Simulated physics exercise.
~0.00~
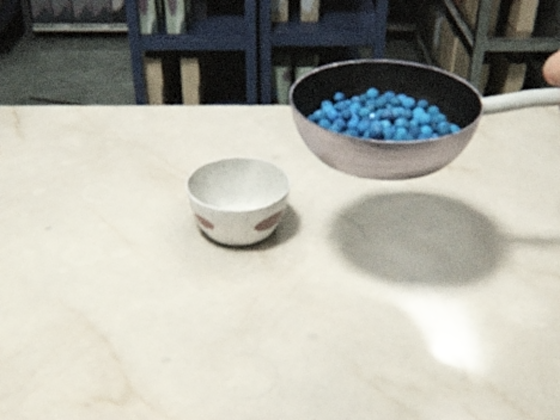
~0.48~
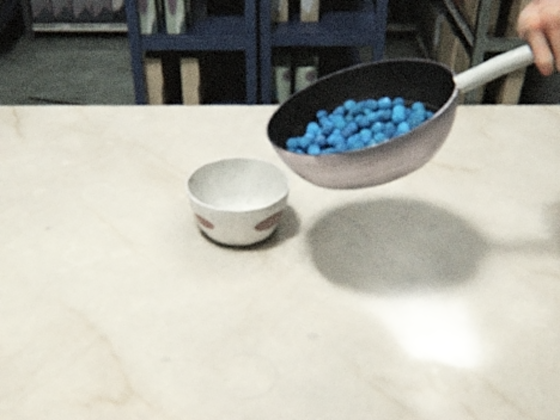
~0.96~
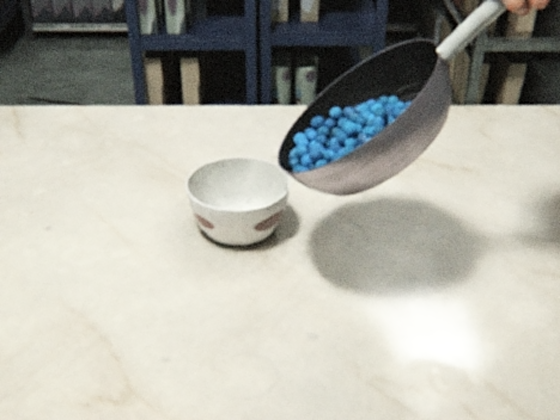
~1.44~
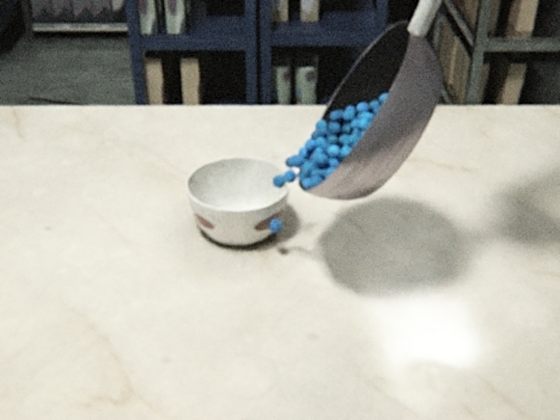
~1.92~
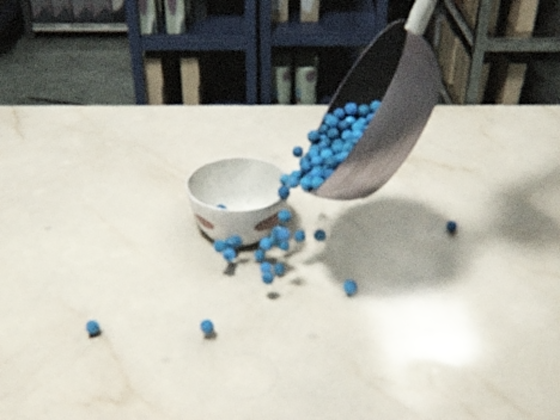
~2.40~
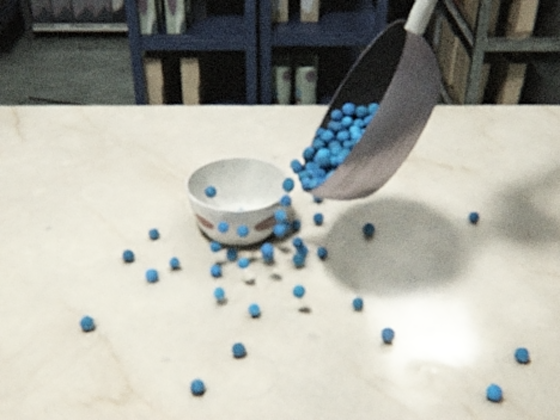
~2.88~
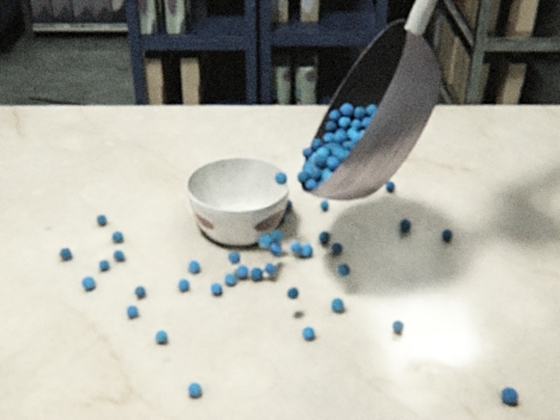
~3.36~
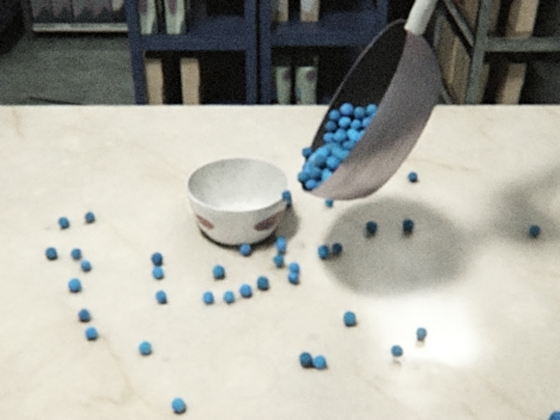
On a pale marble table, a hand tips a pan, scattering blue balls mostly around a bowl.
